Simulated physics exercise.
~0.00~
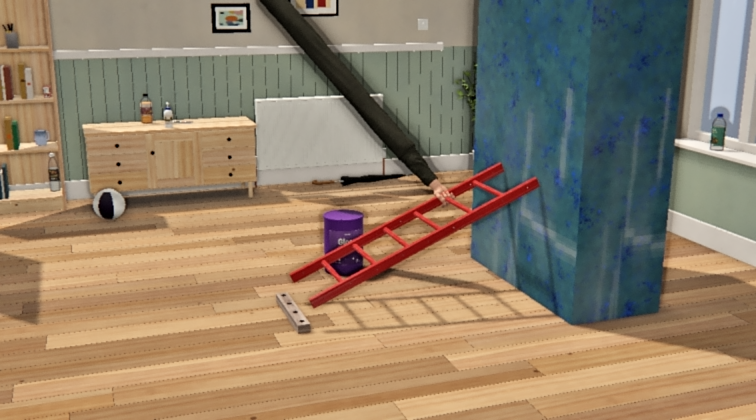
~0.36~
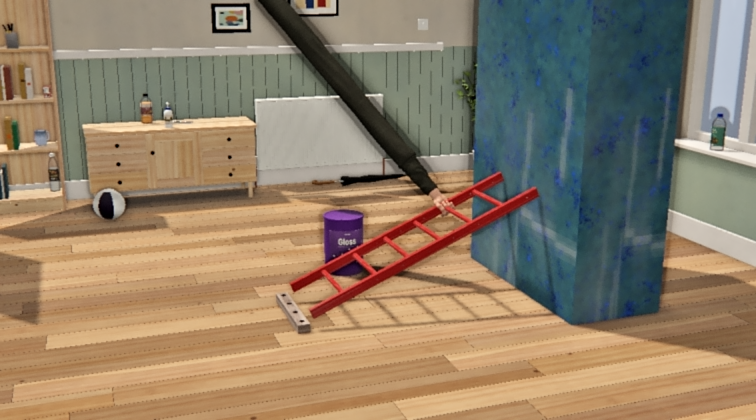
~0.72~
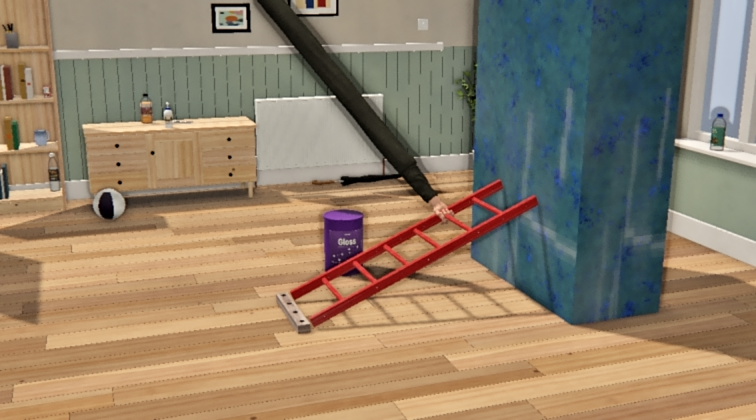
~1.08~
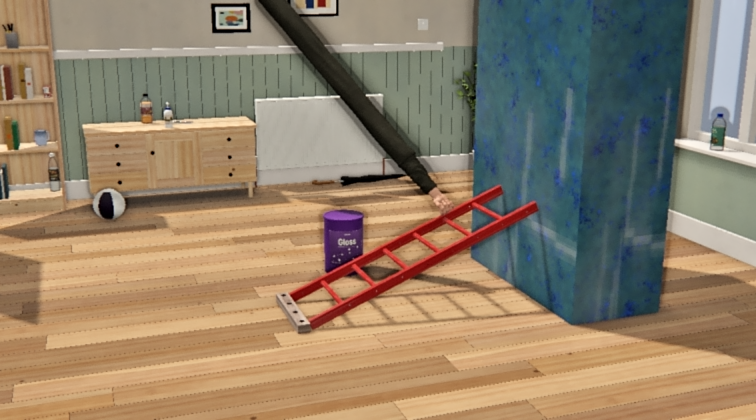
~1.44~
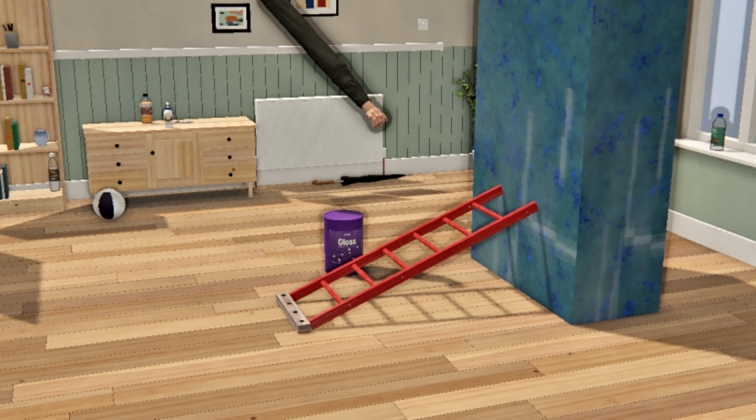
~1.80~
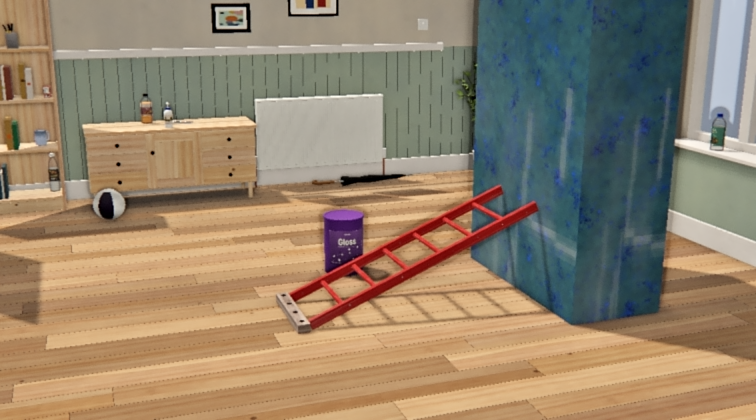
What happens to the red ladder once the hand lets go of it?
It holds its place, still leaning against the blue block with its foot at the batten.
To begin with, a hand reaching in from the top holds a red ladder at a low slant against a tall blue block, with its foot just short of a small batten on the wooden floor. The hand eases the ladder slightly down and to the left until its foot meets the batten. A purple pail stands behind the ladder and does not move. The hand then lets go and draws back up to the left, out of view. The ladder stays where it is, still leaning against the block with its foot at the batten.
